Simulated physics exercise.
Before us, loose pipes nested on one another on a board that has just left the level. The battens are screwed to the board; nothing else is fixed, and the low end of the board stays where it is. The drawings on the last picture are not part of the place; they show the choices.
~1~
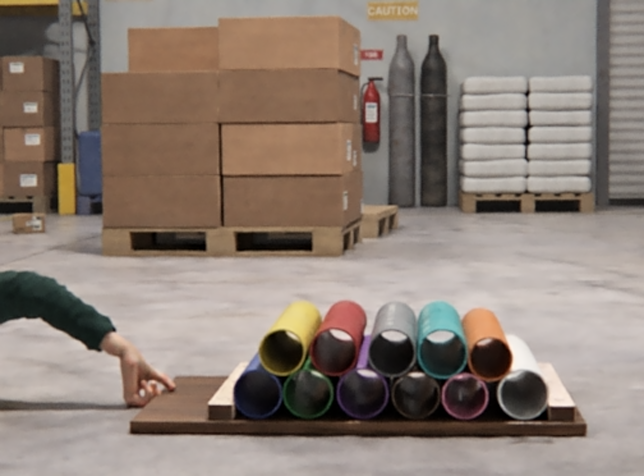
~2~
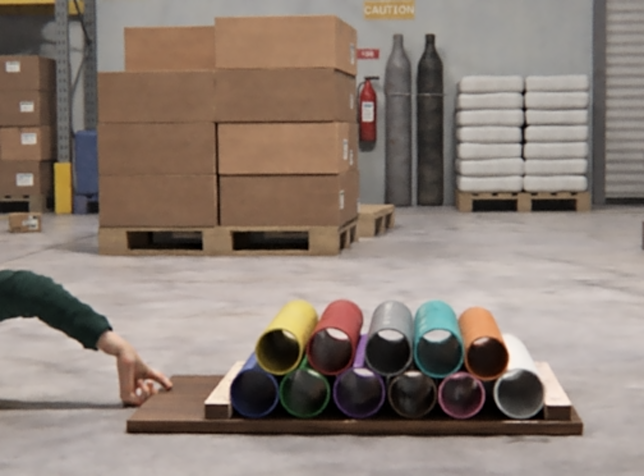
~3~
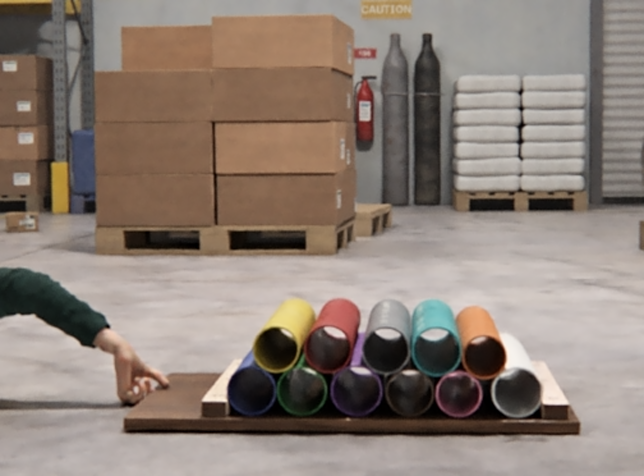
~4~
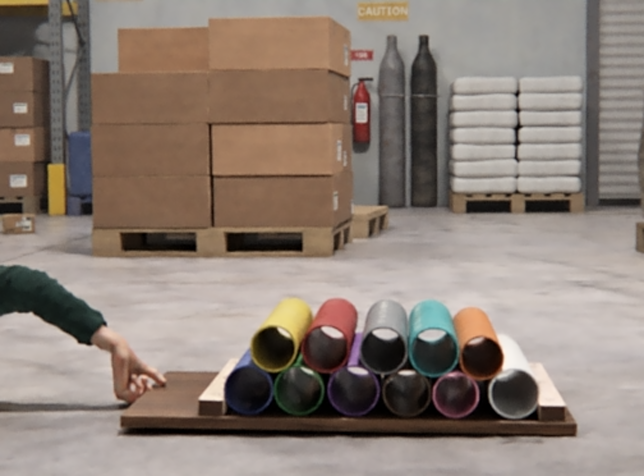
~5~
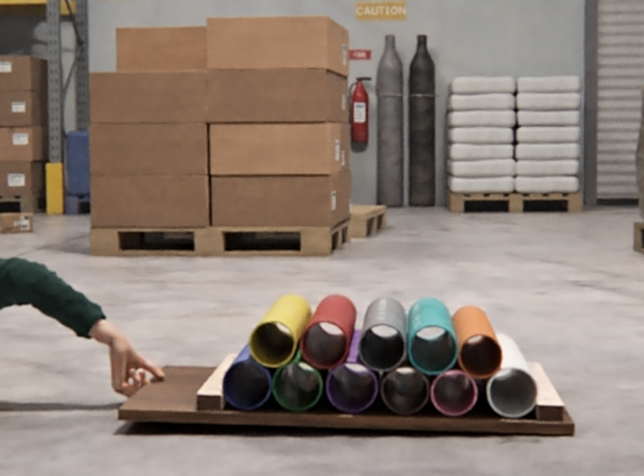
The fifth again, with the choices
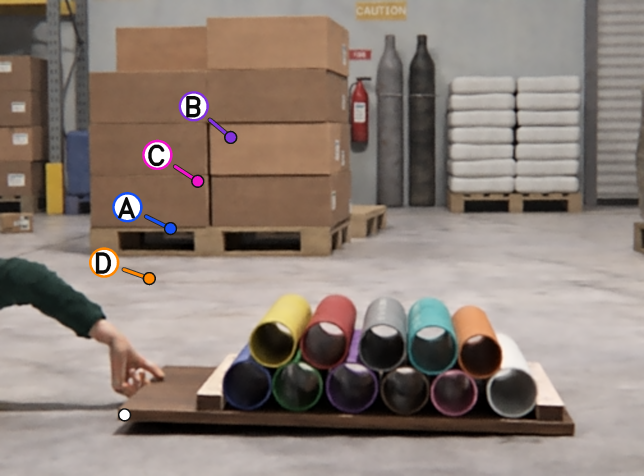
In a warehouse, a hand in a dark green sleeve gripped the left end of a brown board stacked with colourful pipes between wooden battens, then raised that end very slightly as the view shifted a little.
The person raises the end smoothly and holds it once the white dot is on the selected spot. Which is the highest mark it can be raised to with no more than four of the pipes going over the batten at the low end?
Raise it to A.
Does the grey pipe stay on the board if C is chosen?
The grey pipe: No.
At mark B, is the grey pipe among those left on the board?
No.
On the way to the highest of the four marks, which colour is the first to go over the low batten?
The orange one.
On the copy, A at (170, 229); B at (231, 138); C at (198, 181); D at (149, 279); the white dot at (124, 415).
On A. First, board at 18°.
Then, board at 27°.
Finally, board at 27°, three over the low batten (orange, grey, turquoise).
By contrast, B eleven over the low batten; C five over the low batten; D none over the low batten.
